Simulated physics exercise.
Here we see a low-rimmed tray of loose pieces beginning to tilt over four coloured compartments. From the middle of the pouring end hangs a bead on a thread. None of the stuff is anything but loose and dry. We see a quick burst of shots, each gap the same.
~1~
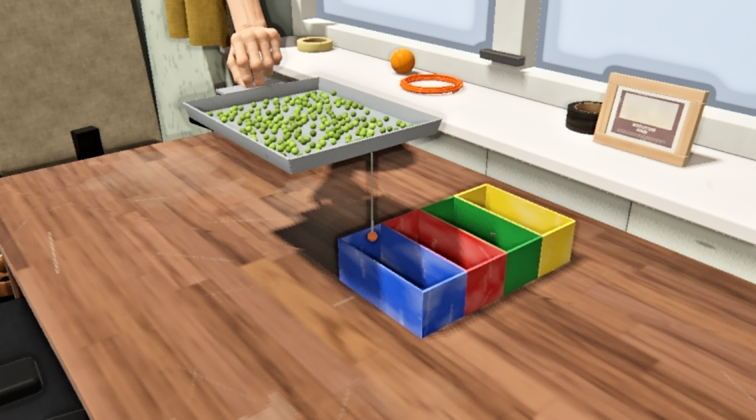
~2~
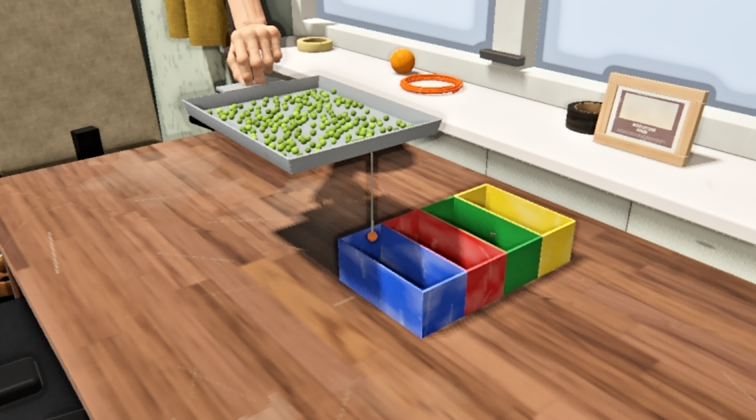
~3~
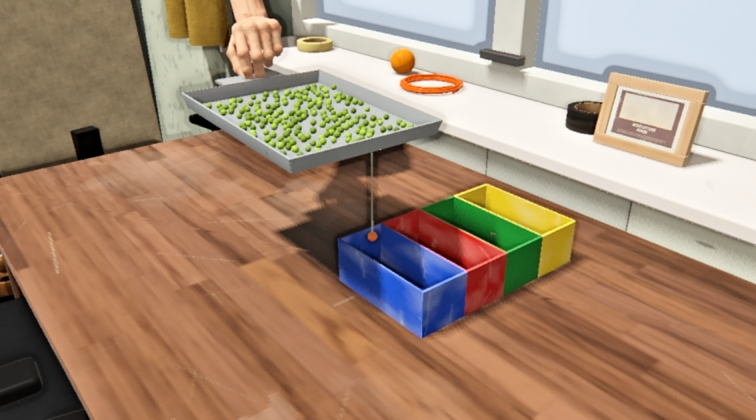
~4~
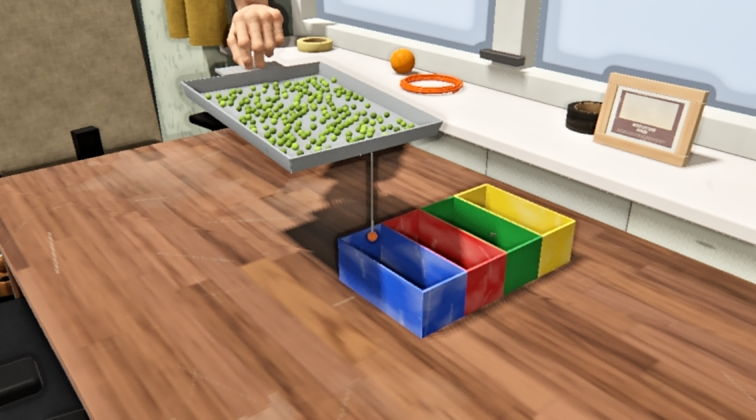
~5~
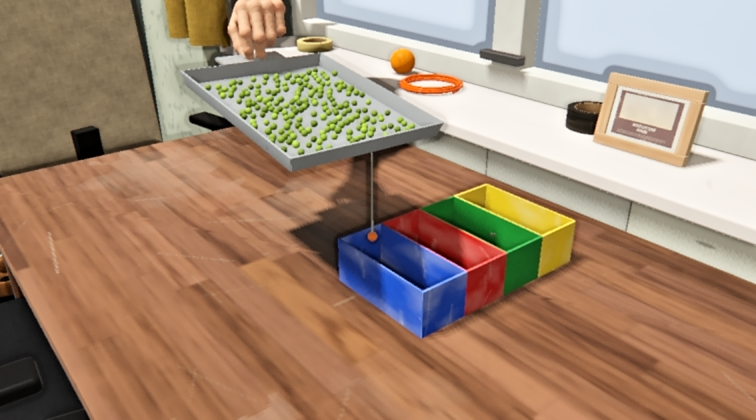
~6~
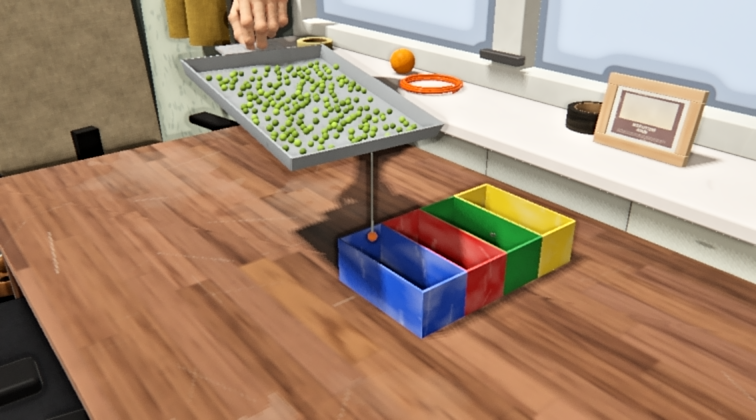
On a wooden worktop beside a window ledge, a hand slowly raised the far end of a grey tray of green peas, tilting it slightly above blue, red, green and yellow boxes.
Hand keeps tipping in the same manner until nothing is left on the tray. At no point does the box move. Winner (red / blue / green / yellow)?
Red.
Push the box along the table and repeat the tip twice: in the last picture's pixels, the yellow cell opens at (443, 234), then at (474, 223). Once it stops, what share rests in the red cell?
First placement: Some 20 %; second placement: Some 30 %.
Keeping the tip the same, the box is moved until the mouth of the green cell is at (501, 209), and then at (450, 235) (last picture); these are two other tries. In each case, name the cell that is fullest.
First try: Blue; second try: The green one.
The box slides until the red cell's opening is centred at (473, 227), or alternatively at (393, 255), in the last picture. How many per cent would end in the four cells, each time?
The first comes to 60 percent and the second to 100 percent.
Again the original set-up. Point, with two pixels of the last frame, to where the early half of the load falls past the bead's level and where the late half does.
First half (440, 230); second half (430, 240).
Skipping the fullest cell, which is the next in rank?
That would be the blue one.
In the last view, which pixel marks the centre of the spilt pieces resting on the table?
I'd put the middle somewhere around (382, 336) in the last picture.
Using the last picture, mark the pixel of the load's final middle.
Around (443, 287).
Shortly afterwards, tray tipped steeply; all but a few on the tray; only a few in the red cell; only a few in the blue cell; only a few falling or outside the box.
Next, tray tipped right over; near a third on the tray; near a quarter in the red cell; a little in the blue cell; only a few in the green cell; near a third falling or outside the box.
Some moments later, tray tipped past a quarter turn; near half in the red cell; near a quarter in the blue cell; a little in the green cell; a little falling or outside the box.
In the end, tray tipped past a quarter turn; near half in the red cell; near a quarter in the blue cell; a little in the green cell; none at all in the yellow cell; a little outside the box.
